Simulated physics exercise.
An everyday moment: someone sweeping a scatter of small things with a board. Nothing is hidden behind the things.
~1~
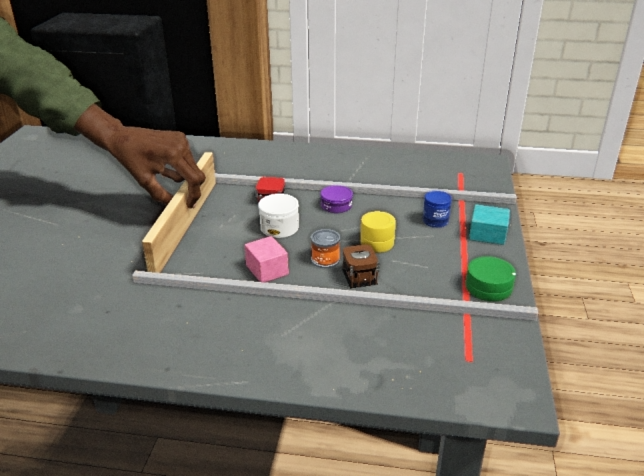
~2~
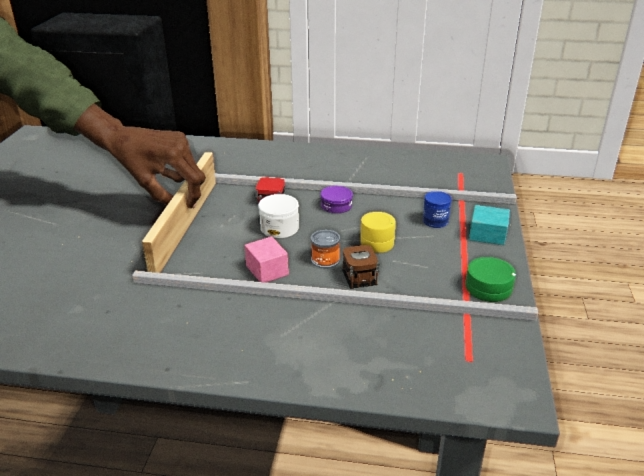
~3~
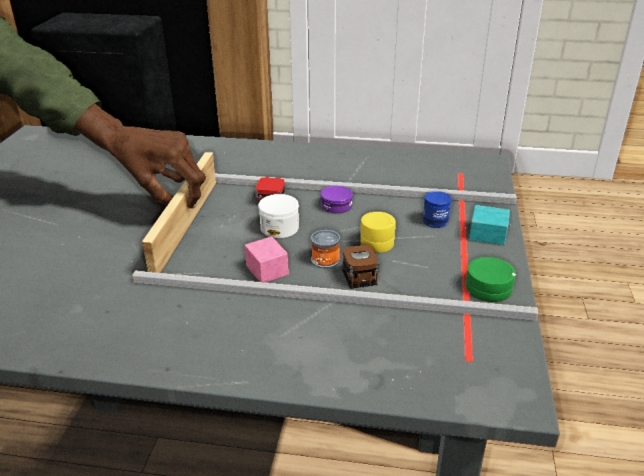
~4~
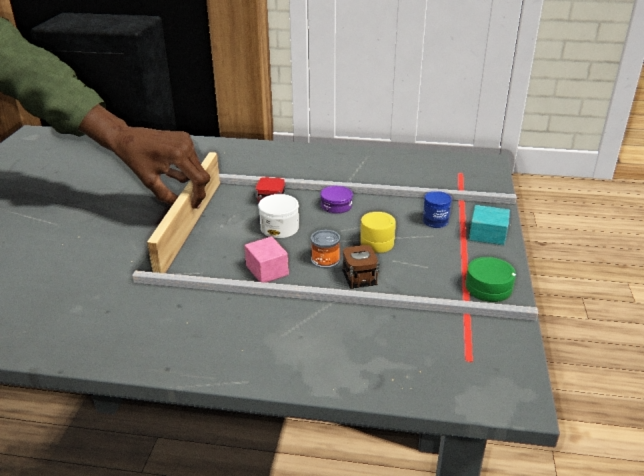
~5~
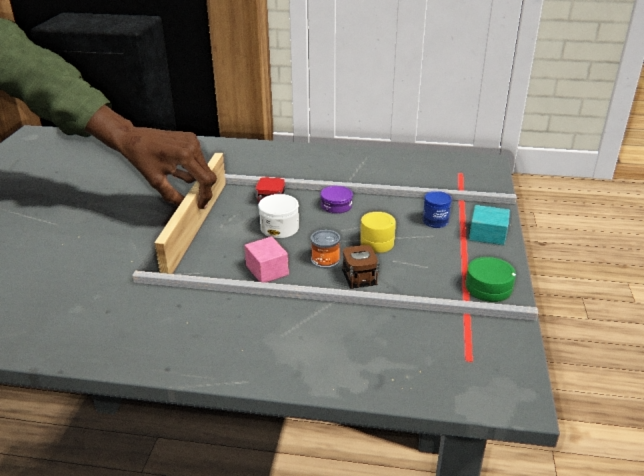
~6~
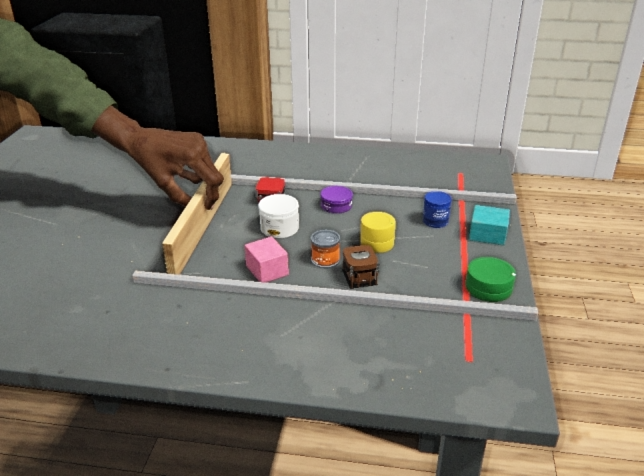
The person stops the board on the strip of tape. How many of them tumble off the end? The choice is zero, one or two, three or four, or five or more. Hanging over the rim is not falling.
The number that fall off is one or two.
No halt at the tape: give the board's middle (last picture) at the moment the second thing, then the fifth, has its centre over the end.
At (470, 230) for the second, at (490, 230) for the fifth.
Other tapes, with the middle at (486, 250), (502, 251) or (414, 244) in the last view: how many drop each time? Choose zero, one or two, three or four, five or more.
One after another: Either three or four; five or over; not one.
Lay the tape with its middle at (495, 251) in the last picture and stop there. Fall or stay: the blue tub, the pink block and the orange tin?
The blue tub stays on; the pink block holds on; the orange tin remains up.
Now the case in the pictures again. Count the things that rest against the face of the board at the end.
That makes 5.
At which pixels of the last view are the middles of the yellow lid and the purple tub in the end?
Near (500, 251) and (505, 206).
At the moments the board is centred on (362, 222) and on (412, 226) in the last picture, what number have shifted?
7 and 9.
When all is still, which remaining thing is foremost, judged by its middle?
Foremost is the turquoise block.
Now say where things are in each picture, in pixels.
The first frame shows turquoise block (490, 224); green lid (490, 279); blue tub (437, 209); board (184, 209); tape (464, 248).
The second frame shows green lid (490, 279); orange tin (326, 249).
The third frame shows blue tub (437, 210); purple tub (336, 200).
The fourth frame shows turquoise block (490, 225); white tub (279, 216).
The fifth frame shows green lid (490, 279); brown case (360, 266).
The sixth frame shows turquoise block (490, 225); green lid (490, 279); blue tub (437, 210); board (201, 210); tape (464, 248).
A little later, none off yet; turquoise block at rest near (490, 225); green lid at rest near (490, 279); blue tub at rest near (437, 210).
When it is over, the number that fall off is one or two; down, green lid.
